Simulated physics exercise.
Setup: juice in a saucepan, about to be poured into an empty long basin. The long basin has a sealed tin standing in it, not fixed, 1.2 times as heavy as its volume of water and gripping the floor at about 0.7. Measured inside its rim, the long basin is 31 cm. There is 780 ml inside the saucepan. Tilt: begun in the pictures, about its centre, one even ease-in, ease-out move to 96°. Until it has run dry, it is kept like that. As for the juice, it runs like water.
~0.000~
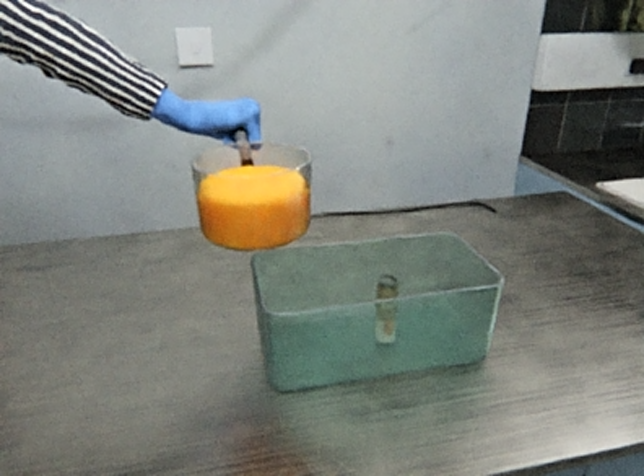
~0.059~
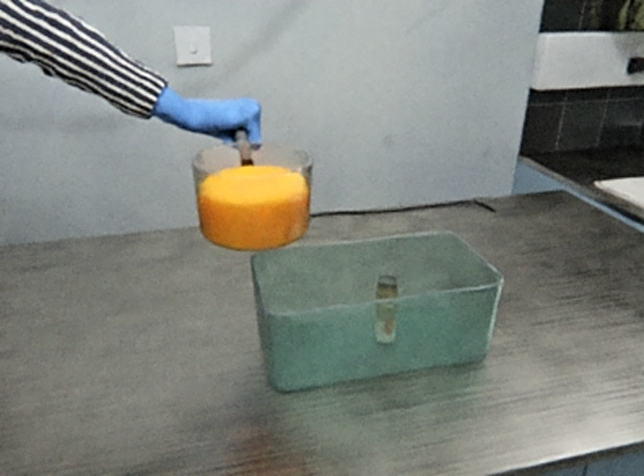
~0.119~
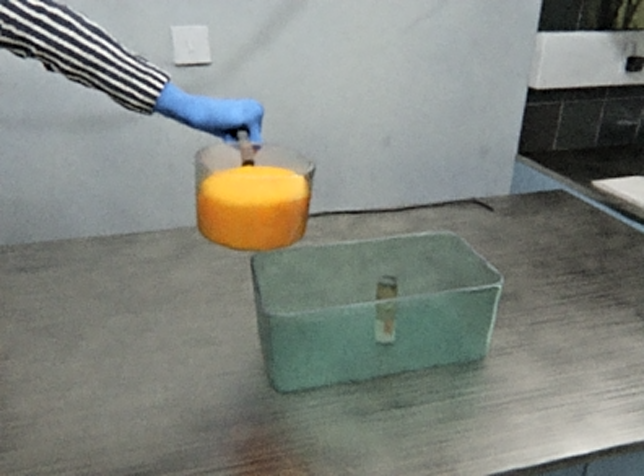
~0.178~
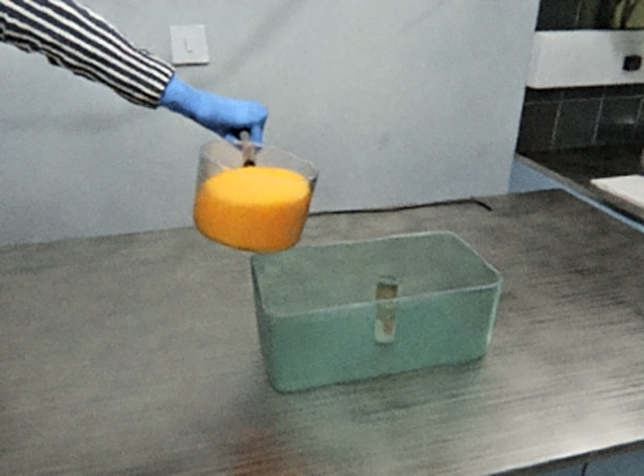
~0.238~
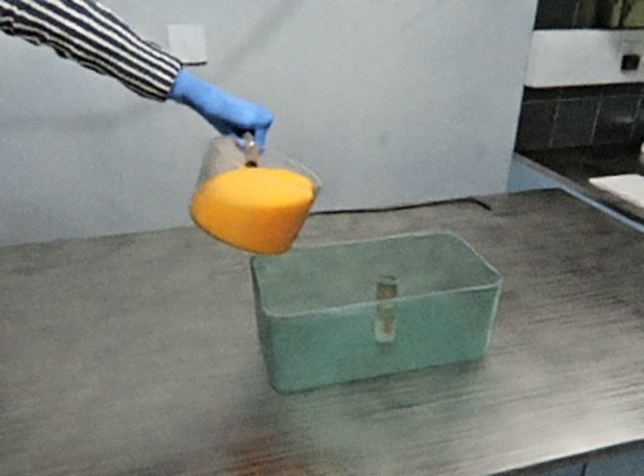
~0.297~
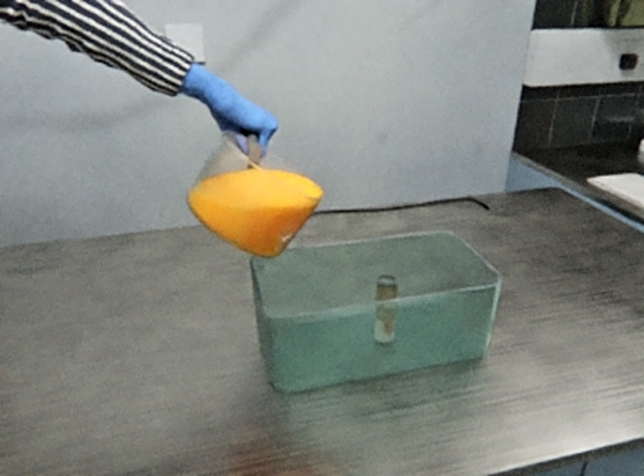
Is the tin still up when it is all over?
It stays on its base.
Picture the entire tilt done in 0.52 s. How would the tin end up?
Outcome - the tin remains standing.
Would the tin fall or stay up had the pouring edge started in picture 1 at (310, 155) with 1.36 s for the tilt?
Then it stays on its base.
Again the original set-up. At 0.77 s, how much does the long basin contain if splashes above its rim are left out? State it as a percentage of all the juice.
74 %, more or less.
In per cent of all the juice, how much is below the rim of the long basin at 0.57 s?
Some 18 per cent.
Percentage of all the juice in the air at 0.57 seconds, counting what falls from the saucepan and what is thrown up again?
Estimate: About 32 % of all of it.
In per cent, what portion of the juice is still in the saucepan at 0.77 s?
Close to 16 percent of the whole amount.
Then, 0.57 s in, the tilt is 87° and 49 per cent is still to pour; the tin stands where it began.
Then, 0.77 s in, the tilt is 96° and 17 per cent is still to pour; the tin stands 1 cm from where it began.
Then, 0.98 s in, the tilt is 96° and 5 per cent is still to pour; the tin stands 1 cm from where it began.
Then, 1.21 s in, the tilt is 96° and 1 per cent is still to pour; the tin stands where it began.
Finally, the tin stands where it began.
